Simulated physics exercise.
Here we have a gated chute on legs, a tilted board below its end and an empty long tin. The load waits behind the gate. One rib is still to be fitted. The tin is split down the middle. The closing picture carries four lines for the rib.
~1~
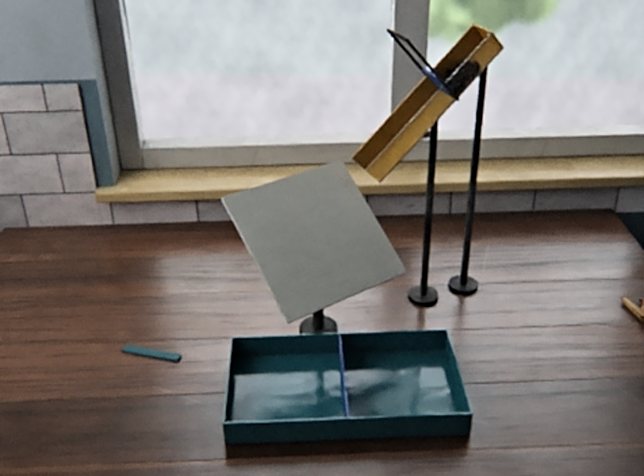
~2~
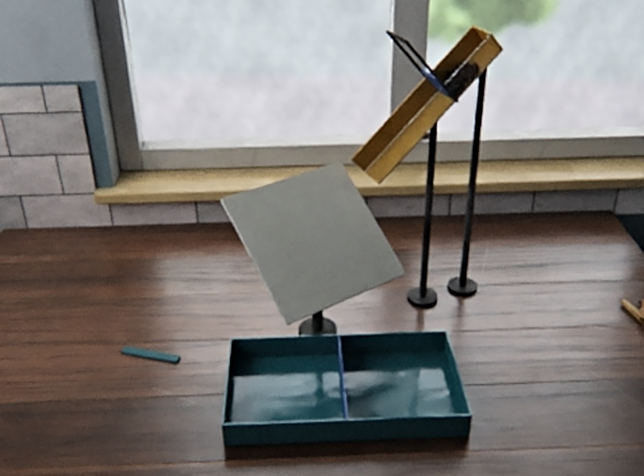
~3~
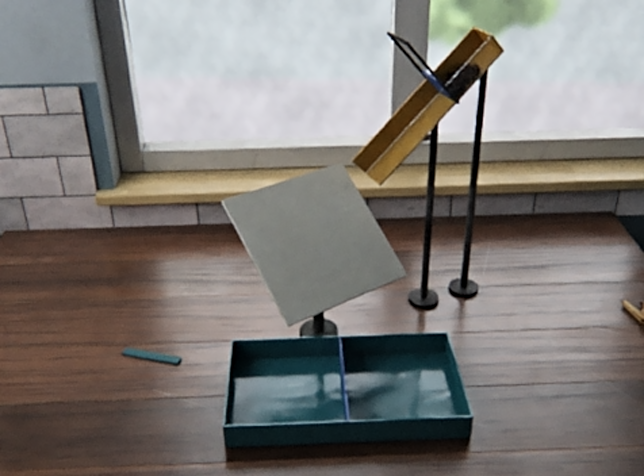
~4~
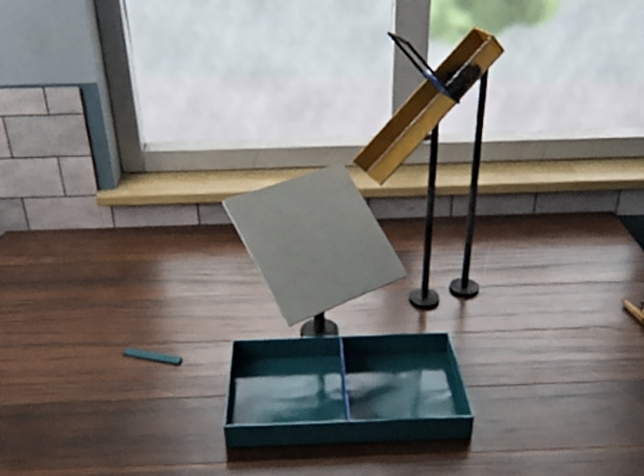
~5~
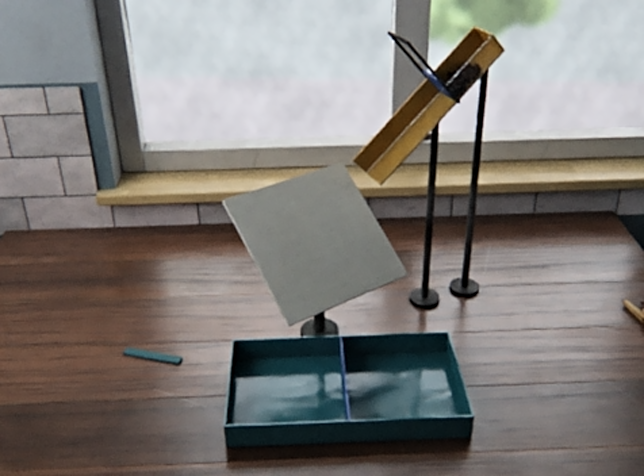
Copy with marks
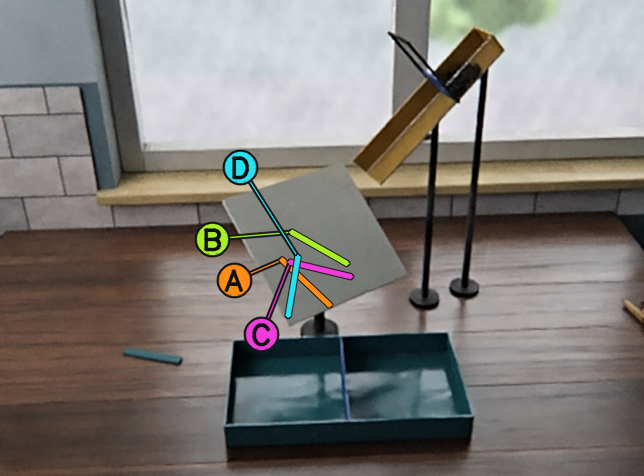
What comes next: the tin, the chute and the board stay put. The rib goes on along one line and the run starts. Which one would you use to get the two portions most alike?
The best line is D.
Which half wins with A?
Right.
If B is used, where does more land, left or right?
The right half.
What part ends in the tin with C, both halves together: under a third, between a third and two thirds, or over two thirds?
Over two thirds.
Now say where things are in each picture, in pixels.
The first picture shows load behind the gate at (455, 79), allspice berries; lip of the chute at (372, 177), sloping fairly steeply.
The second picture shows middle of the board at (316, 237), tilted fairly steeply; middle of its low edge at (350, 298); of its high edge at (284, 179).
The third picture shows front corners of the tin at (224, 426) and (472, 416); front end of its middle wall at (349, 421); gate still shut at (432, 78).
The fourth picture shows middle of the load at (456, 82); lip at (373, 180).
The fifth picture shows middle of the load at (456, 81); lip at (373, 180).
On the marked copy, line A from (282, 259) to (329, 304); line B from (291, 232) to (346, 263); line C from (290, 262) to (350, 276); line D from (297, 257) to (288, 315).
With A, of what is caught, a stray few in the left half, nearly all in the right.
With B, of what is caught, a small part in the left half, nearly all in the right.
With C, of what is caught, a small part in the left half, nearly all in the right.
With D, of what is caught, about half in the left half, about half in the right.
